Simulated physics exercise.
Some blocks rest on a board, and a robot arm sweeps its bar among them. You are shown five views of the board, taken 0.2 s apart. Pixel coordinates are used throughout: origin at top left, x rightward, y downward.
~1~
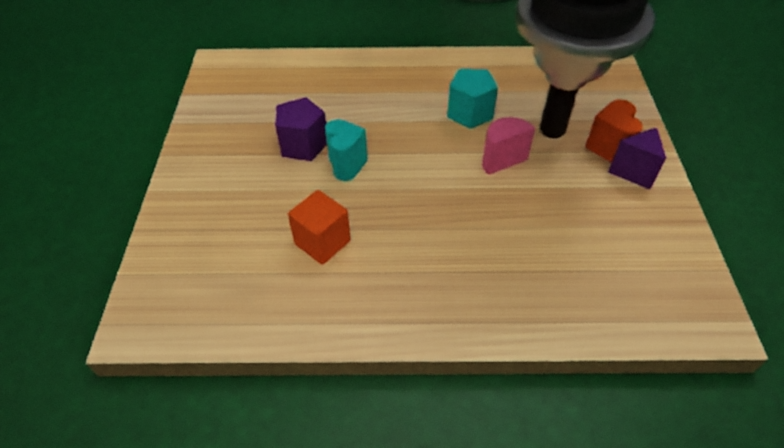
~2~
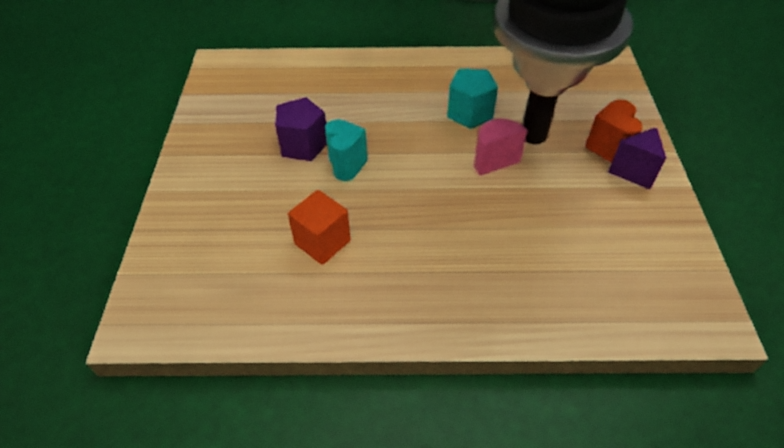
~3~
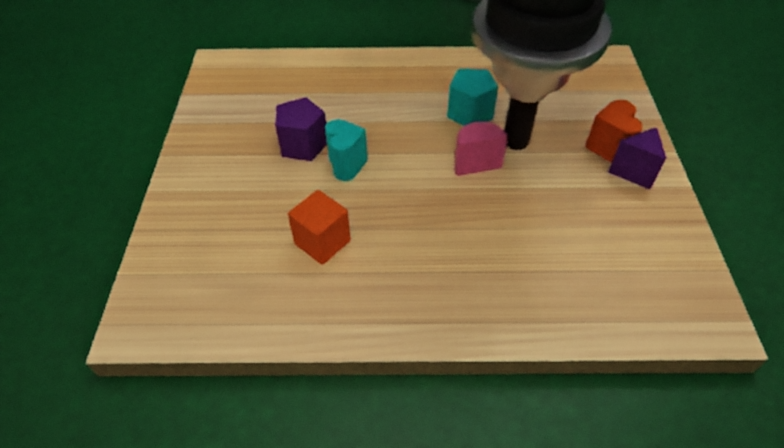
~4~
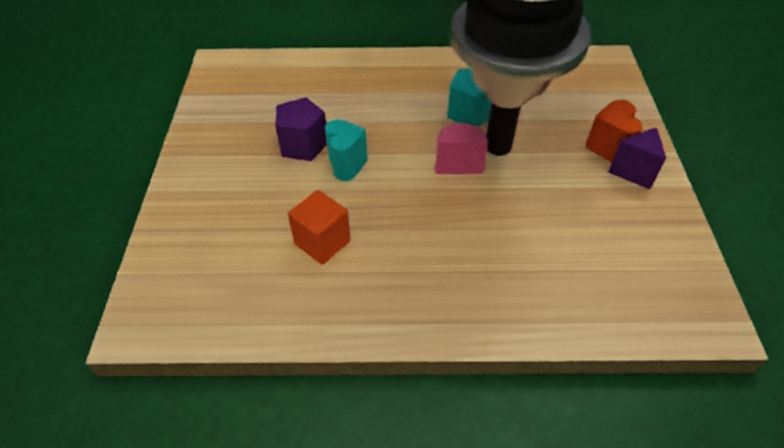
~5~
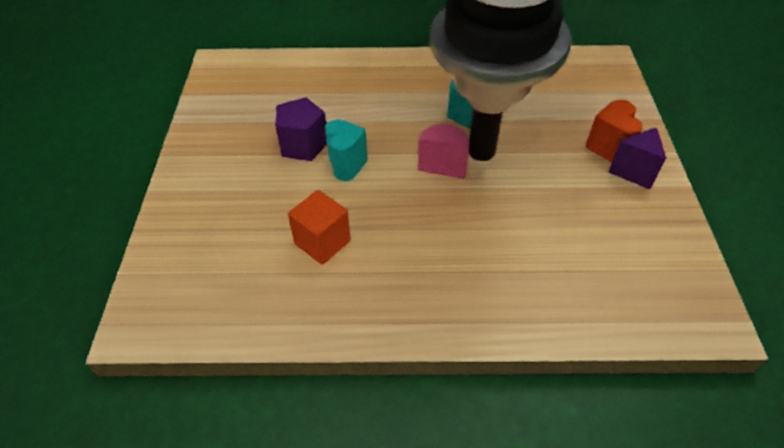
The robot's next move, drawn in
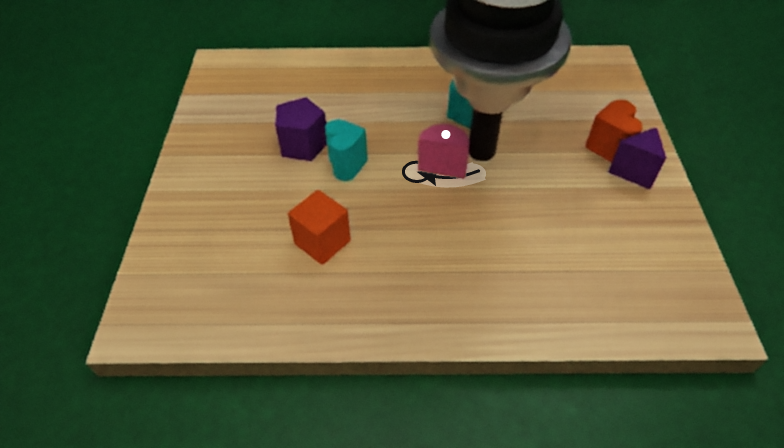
A robot arm's dark bar pushes the pink block left across the wooden board.
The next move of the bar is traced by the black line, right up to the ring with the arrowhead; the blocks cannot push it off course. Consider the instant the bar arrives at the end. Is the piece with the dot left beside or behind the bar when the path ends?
No.
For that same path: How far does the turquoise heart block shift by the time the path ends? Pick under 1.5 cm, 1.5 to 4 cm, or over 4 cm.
The move is short, under 1.5 cm.
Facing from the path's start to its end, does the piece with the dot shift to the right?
My answer is yes.
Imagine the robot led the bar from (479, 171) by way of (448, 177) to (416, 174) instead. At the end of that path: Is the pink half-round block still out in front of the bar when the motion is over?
My answer is yes.
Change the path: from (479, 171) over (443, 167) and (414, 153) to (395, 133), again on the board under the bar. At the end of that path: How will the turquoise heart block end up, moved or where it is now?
Stays where it is.
Drawn move, from (479, 171) by way of (459, 177) and (437, 177) to (417, 172); the dot is on the pink half-round block.
What follows on the original path. Halfway along, bar at (449, 160); pink half-round block at (418, 133), turned 35° clockwise.
At the end, bar at (417, 154); turquoise heart block still; pink half-round block at (394, 123), turned 60° clockwise.
